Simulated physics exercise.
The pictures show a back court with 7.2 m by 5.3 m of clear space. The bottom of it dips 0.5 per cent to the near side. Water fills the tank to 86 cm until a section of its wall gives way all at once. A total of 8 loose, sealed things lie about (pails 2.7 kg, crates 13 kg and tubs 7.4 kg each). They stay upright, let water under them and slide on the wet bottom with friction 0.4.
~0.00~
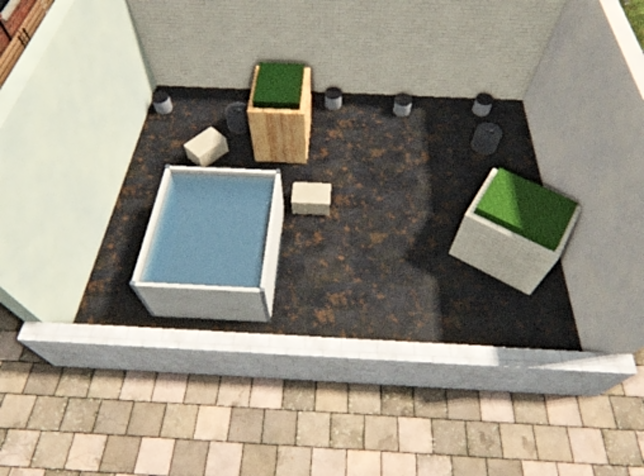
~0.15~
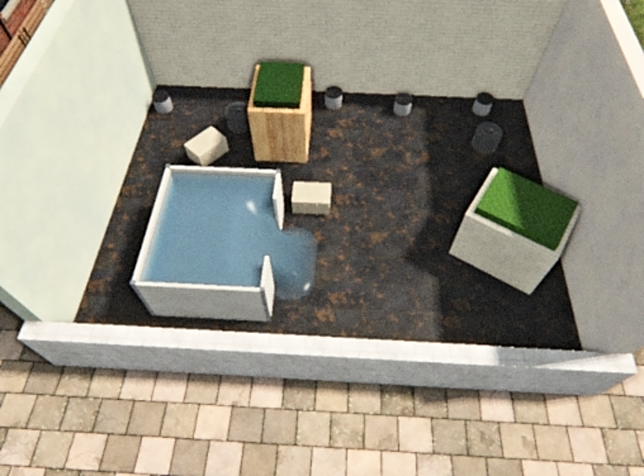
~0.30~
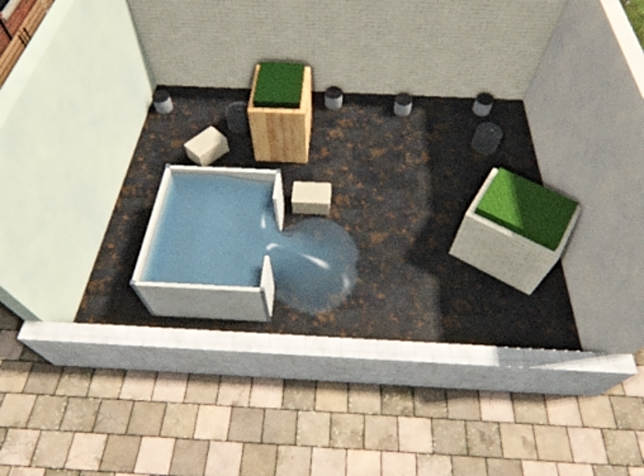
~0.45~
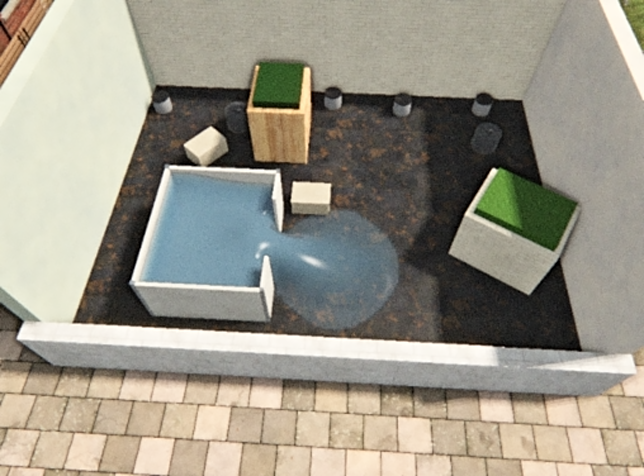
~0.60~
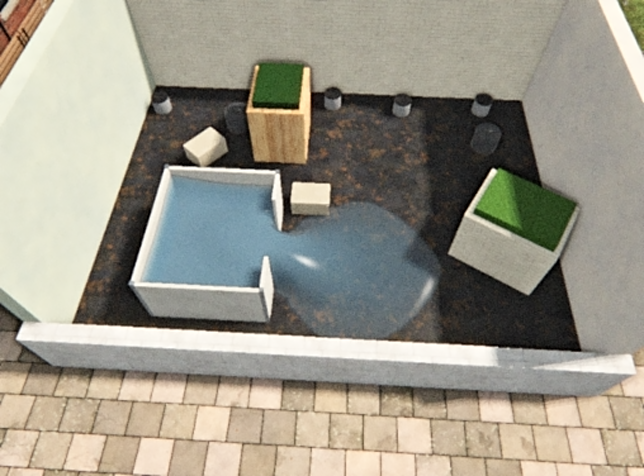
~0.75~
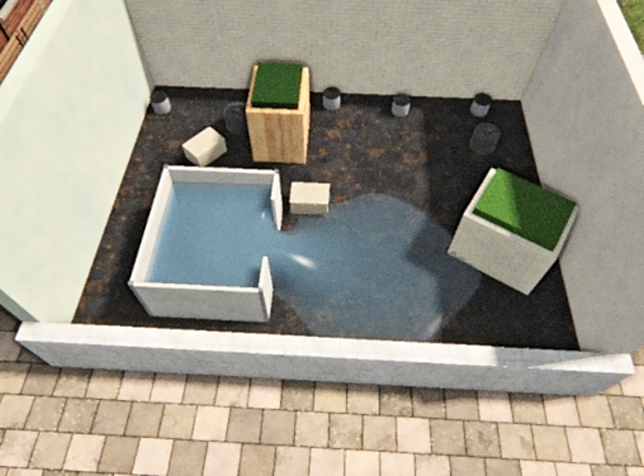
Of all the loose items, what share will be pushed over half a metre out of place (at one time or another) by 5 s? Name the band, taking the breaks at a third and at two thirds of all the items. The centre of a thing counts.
The count will reach a third but not two thirds.
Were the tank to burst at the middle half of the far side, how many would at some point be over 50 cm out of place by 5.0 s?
7.
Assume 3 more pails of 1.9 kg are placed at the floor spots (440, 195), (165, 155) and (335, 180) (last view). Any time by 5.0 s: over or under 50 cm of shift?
In the order asked: Above the mark; below the mark; below the mark.
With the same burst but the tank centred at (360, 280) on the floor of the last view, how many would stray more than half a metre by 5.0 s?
4.
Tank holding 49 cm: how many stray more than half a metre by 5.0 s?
The answer would then be 1.
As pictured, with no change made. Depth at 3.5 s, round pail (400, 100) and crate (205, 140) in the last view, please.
Depth approx. 4 cm / 0 cm.
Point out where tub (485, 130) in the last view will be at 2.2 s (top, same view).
Roughly (503, 103) in the same view.
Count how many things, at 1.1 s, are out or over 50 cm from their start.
I count 0 of them.
After 1.1 s 0 of 8 are over 50 cm from their spots; 0 afloat.
After 2.2 s 1 of 8 are over 50 cm from their spots; 0 afloat.
After 3.5 s 2 of 8 are over 50 cm from their spots; 2 afloat.
After 5.0 s 4 of 8 are over 50 cm from their spots, and 4 have been at some point; 2 afloat.
